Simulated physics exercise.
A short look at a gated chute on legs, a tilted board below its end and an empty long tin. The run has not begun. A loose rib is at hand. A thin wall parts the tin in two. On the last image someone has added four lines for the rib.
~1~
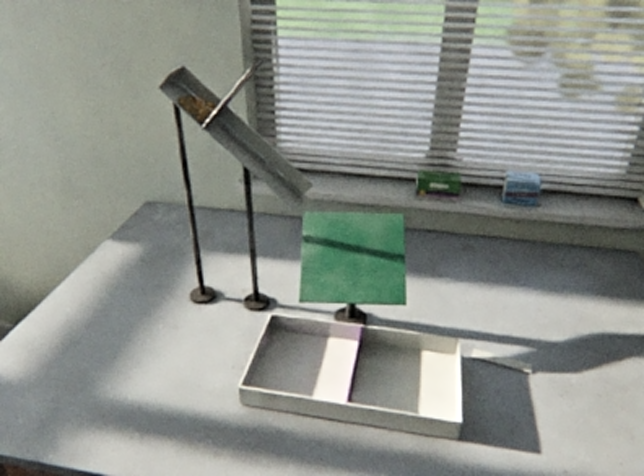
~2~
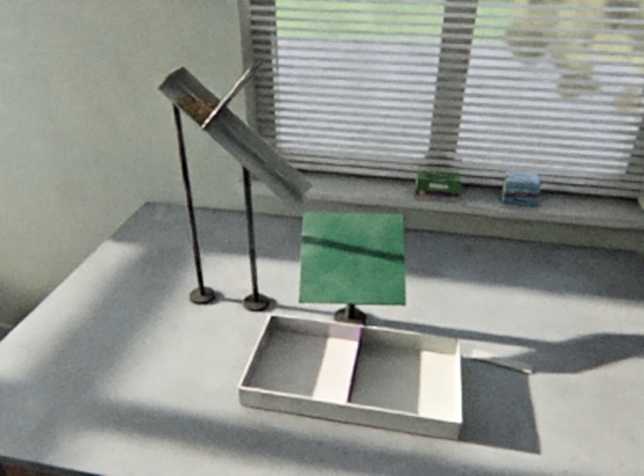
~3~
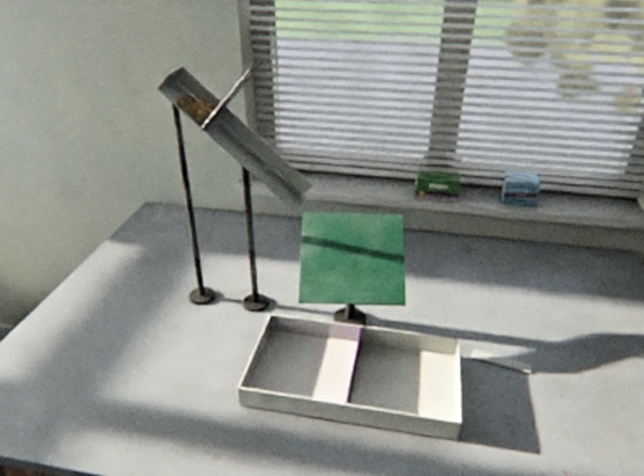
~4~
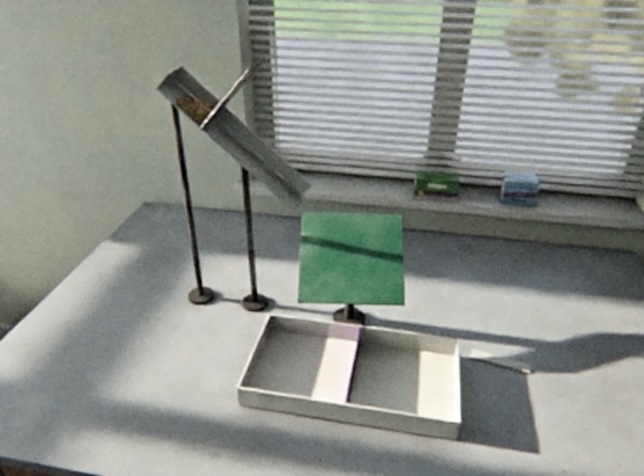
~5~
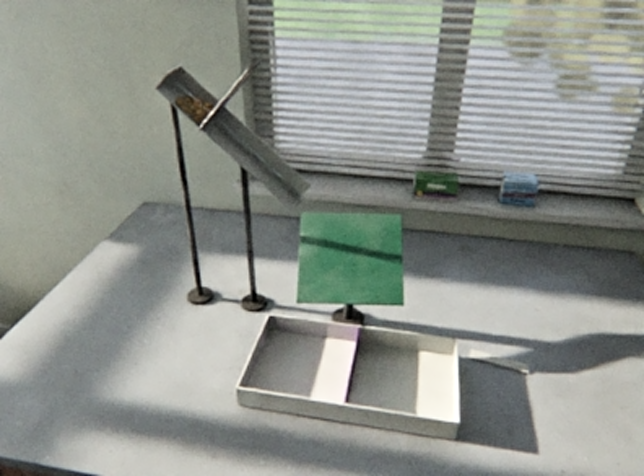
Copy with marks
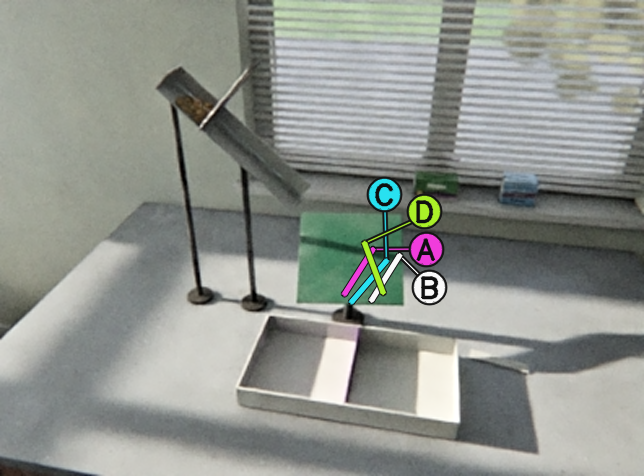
A gray table stood by a window with blinds, holding a sloping chute on two thin legs, a tilted green board and an empty tray split in two, and nothing noticeably moved.
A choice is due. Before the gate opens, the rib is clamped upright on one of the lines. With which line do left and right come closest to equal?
The best line is B.
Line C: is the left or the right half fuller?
The left half.
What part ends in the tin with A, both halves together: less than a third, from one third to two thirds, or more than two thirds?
More than two thirds.
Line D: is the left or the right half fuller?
More lands on the right.
On the marked copy, line A from (372, 249) to (344, 293); line B from (399, 255) to (371, 300); line C from (386, 260) to (351, 301); line D from (364, 243) to (383, 292).
With A, of what is caught, almost all in the left half, about a tenth in the right.
With B, of what is caught, roughly half in the left half, roughly half in the right.
With C, of what is caught, almost all in the left half, just a few in the right.
With D, of what is caught, about a tenth in the left half, the larger part in the right.
